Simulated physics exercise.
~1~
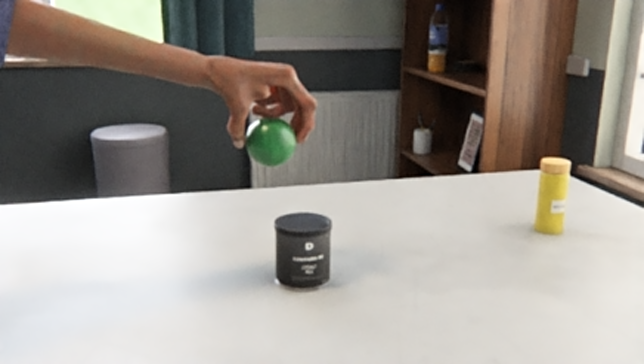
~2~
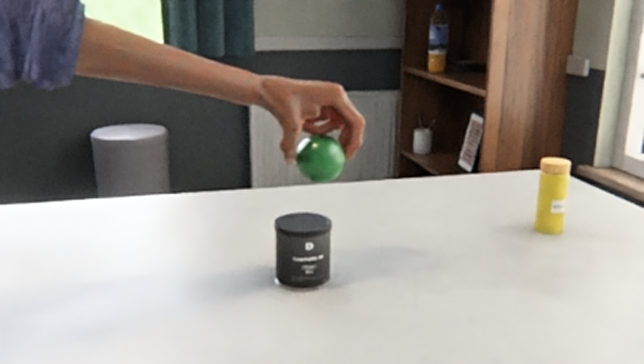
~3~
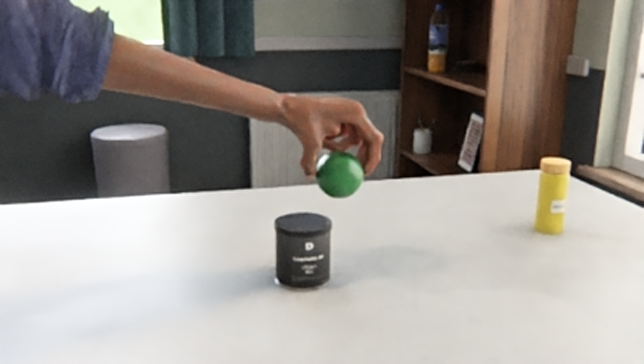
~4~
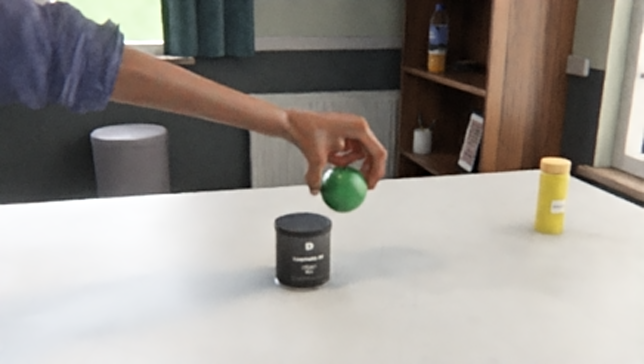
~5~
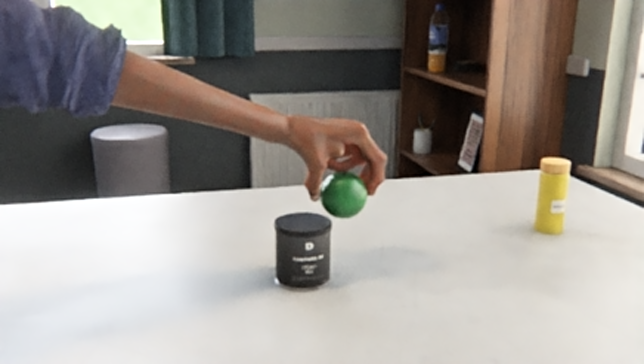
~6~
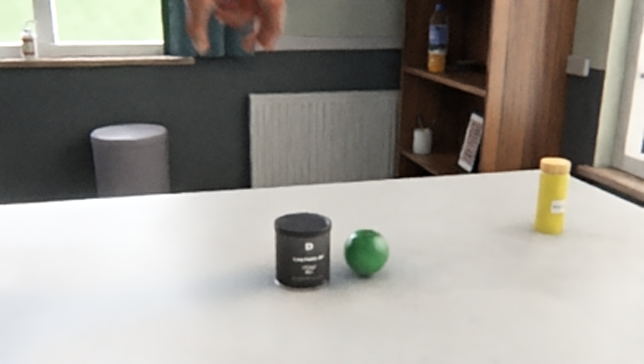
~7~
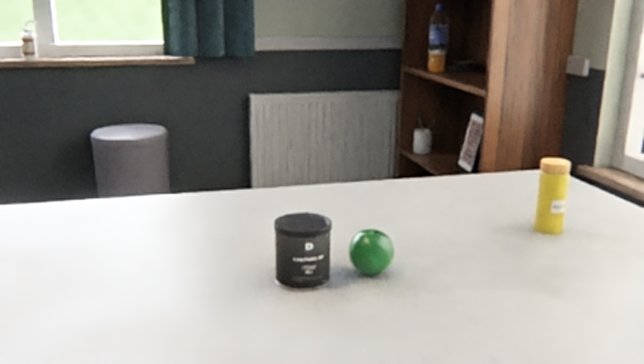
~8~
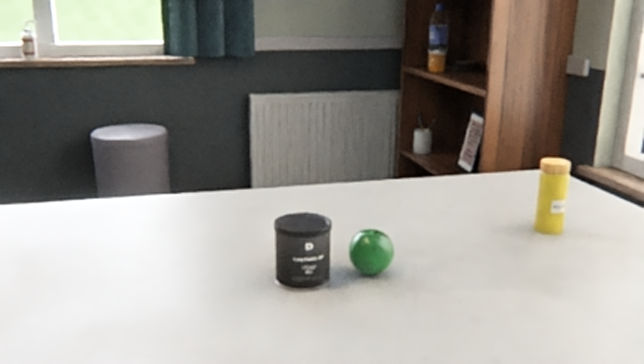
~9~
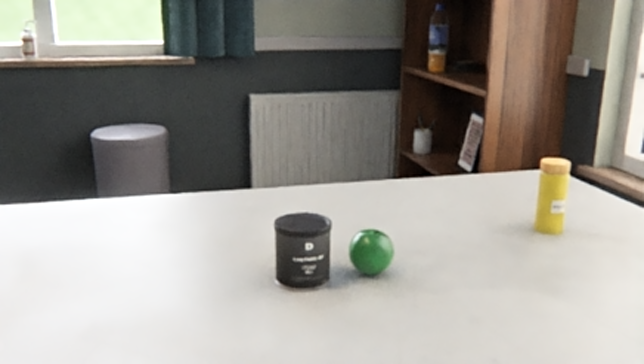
A green ball was carried rightward and lowered by a hand beside a black pot on a white table, then let go, ending up on the tabletop just right of the pot, while the pot and a yellow shaker stayed put.
